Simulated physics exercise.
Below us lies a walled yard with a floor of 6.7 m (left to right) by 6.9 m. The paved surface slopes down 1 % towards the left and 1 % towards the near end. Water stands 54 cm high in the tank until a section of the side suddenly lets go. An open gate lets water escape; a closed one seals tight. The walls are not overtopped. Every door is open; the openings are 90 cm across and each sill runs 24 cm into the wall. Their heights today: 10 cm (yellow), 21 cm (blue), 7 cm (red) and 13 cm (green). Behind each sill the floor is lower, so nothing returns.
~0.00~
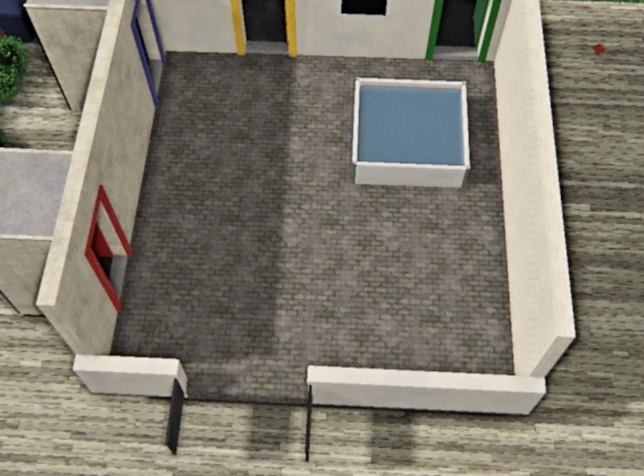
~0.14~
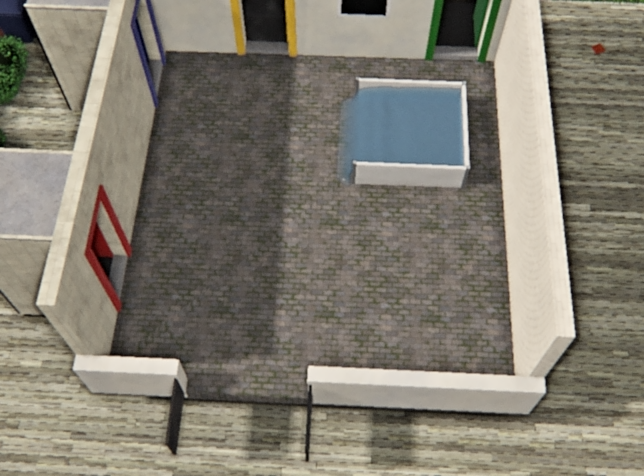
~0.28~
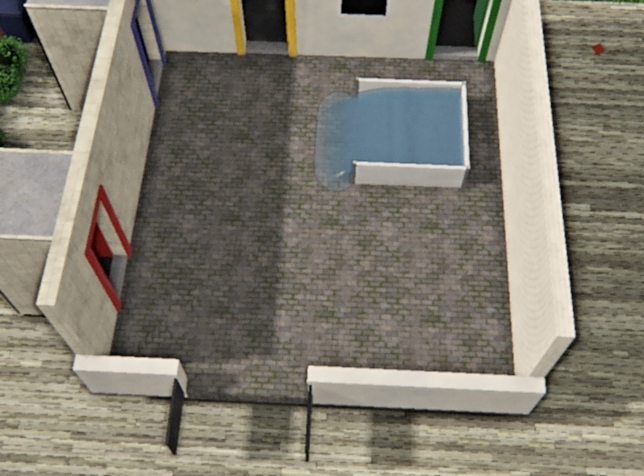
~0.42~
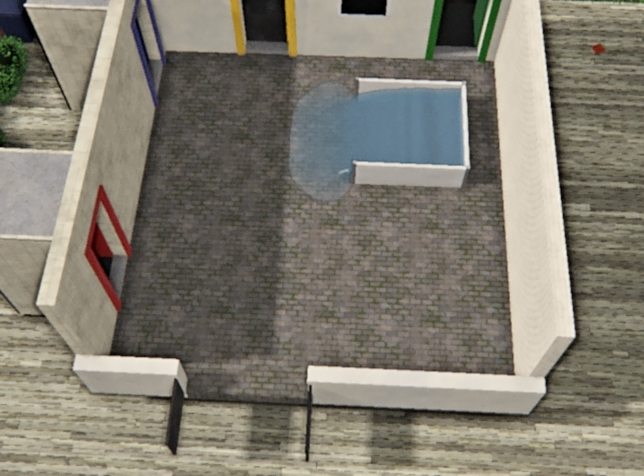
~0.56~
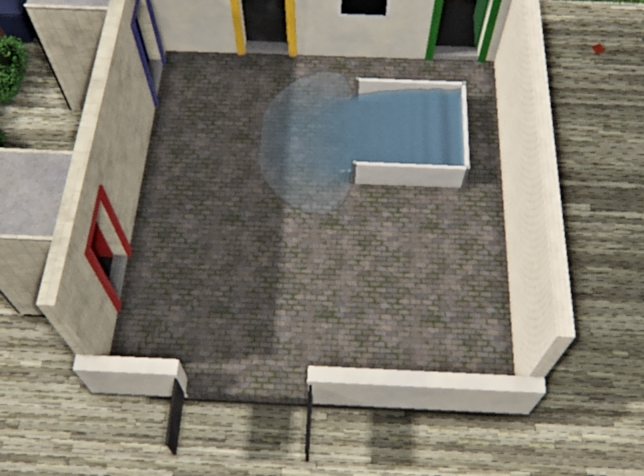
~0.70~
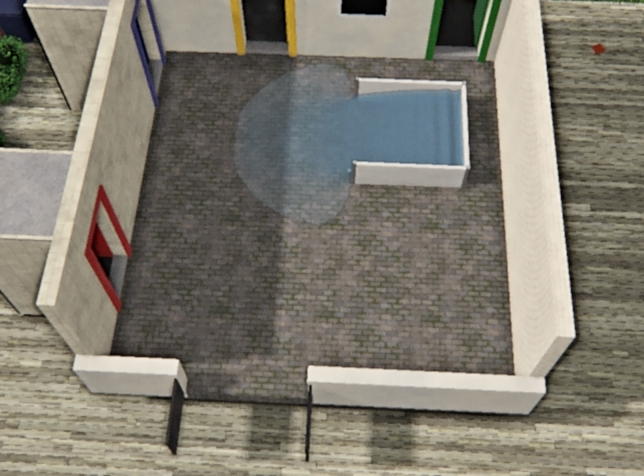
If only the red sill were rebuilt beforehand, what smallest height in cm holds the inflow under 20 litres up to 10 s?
Some 8 cm above the ground.
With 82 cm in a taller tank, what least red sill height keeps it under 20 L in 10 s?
Then roughly 12.5 cm.
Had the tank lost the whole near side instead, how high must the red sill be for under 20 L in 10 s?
About 9.5 cm.
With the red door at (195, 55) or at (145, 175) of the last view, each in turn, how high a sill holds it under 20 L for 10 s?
Roughly 18 and 18 cm.
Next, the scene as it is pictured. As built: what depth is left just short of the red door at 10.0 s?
About 10.0 cm.
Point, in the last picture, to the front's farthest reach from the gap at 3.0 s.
Near (107, 374).
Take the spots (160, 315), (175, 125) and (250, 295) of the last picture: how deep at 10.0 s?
About 10, 5 and 6 cm.
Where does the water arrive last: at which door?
It is the green one.
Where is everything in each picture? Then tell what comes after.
The first picture shows the tank at (411, 125) is whole and still, 54 cm deep; the red door at (110, 254) is dry.
In the second picture, water pours out at (357, 133) and has run 0.2 m, to (342, 178); about 10 cm deep outside, 54 cm at the back.
In the third picture, the front is at (319, 145), 0.7 m from the gap at (357, 135); 1.2 m2 of floor is wet, 54 cm left at the back.
In the fourth picture, the gap is at (357, 135), the front 1.2 m out at (292, 160); the back of the tank holds 54 cm.
In the fifth picture, water pours out at (357, 135) and has run 1.7 m, to (263, 164); about 6 cm deep outside, 49 cm at the back.
In the sixth picture, the front is at (238, 161), 2.2 m from the gap at (357, 136); 5.6 m2 of floor is wet, 45 cm left at the back; the red door at (110, 254), 5.1 m from the gap, is still 2.9 m from the nearest water.
After 1.4 s water covers 30 % of the floor, deepest (23 cm) near (346, 162); it has not reached the red door.
After 3.0 s water covers 45 % of the floor, deepest (28 cm) near (160, 87); 12 cm at the red door, 2 litres in over its 7 cm sill.
After 10.0 s water covers 80 % of the floor, deepest (12 cm) near (107, 374); 10 cm at the red door, 31 litres in over its 7 cm sill.
At the red door as built, the water arrived by 2.4 s and peaked near 12 cm at 3.0 s.
With a sill of 6.5 cm, 37 litres would have come in within the 10 s; with 9 cm, 13 litres. So under 20 litres takes about 8 cm.
